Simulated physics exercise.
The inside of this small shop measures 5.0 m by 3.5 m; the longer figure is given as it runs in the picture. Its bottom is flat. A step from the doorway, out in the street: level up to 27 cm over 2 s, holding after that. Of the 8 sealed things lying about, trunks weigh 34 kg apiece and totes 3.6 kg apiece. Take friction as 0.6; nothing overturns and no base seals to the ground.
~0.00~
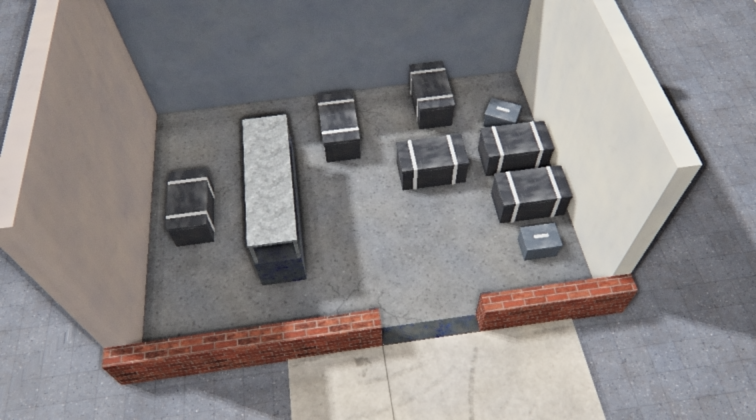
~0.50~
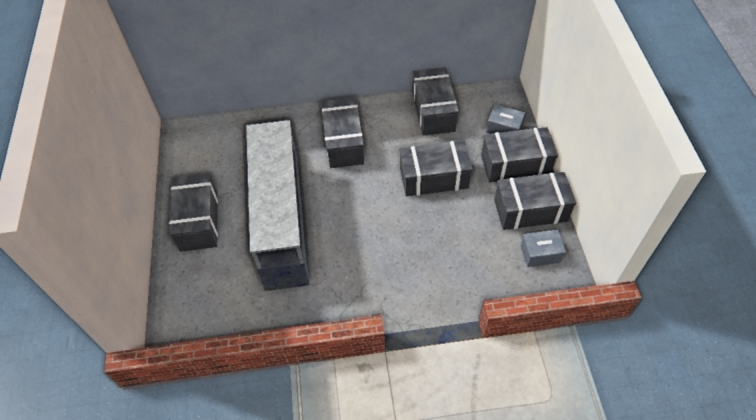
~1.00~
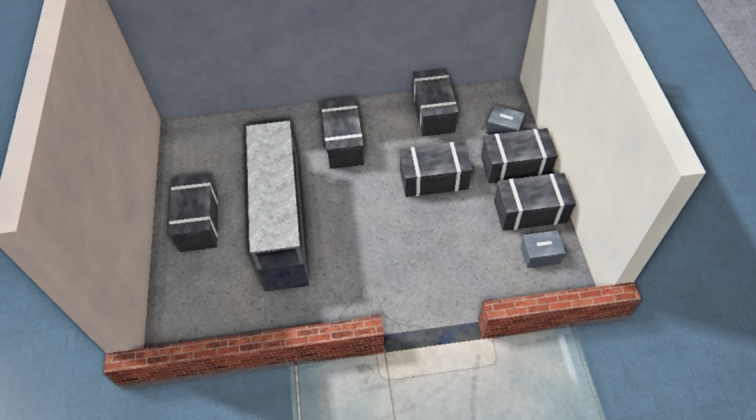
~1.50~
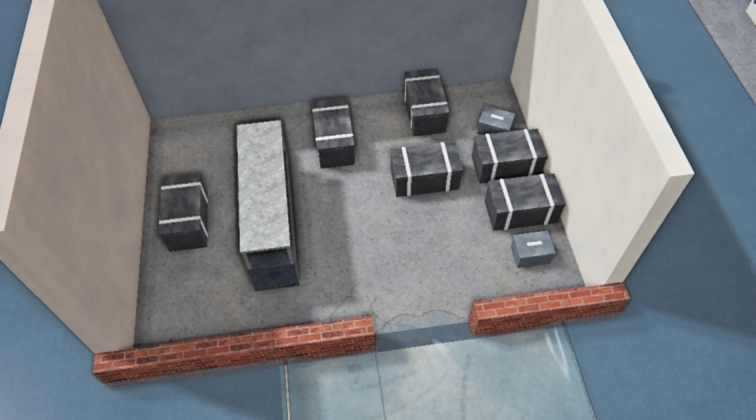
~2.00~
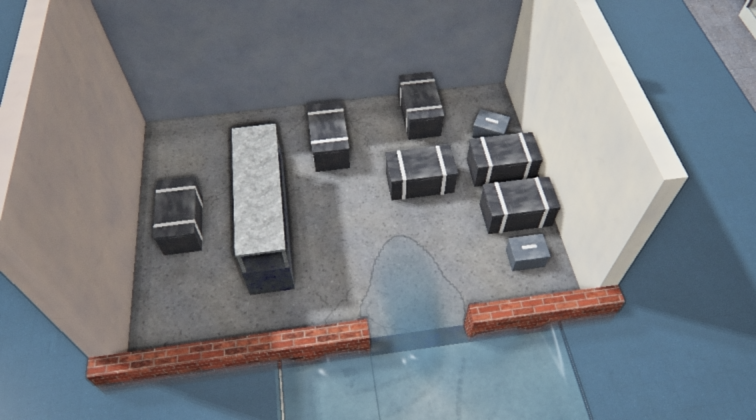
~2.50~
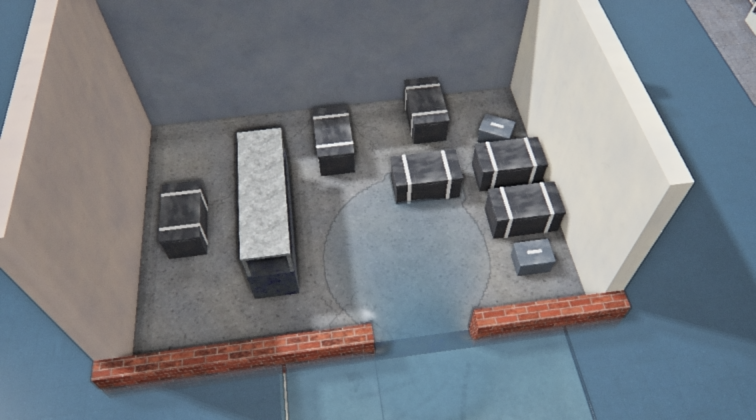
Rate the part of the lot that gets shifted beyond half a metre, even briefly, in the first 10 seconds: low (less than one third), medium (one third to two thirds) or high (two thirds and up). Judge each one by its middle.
High.
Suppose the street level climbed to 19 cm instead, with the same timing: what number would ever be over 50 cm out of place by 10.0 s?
2.
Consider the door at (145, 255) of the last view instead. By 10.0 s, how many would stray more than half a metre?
So the tally would be 2.
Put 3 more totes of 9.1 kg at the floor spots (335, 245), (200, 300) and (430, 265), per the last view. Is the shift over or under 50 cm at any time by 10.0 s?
Note: Item 1 above threshold; item 2 below threshold; item 3 above threshold.
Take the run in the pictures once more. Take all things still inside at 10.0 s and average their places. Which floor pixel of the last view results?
Around (411, 229).
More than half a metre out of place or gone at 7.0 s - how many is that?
Result: 3.
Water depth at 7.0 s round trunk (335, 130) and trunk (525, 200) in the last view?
I'd put it at 8 cm and 9 cm respectively.
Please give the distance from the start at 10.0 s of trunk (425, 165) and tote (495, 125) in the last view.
In that order: 100 cm, 200 cm.
After 3.5 s 0 of 8 are over 50 cm from their spots; 0 afloat.
After 4.5 s 1 of 8 are over 50 cm from their spots; 0 afloat.
After 7.0 s 3 of 8 are over 50 cm from their spots; 5 afloat.
After 10.0 s 7 of 8 are over 50 cm from their spots, and 7 have been at some point; 6 afloat.
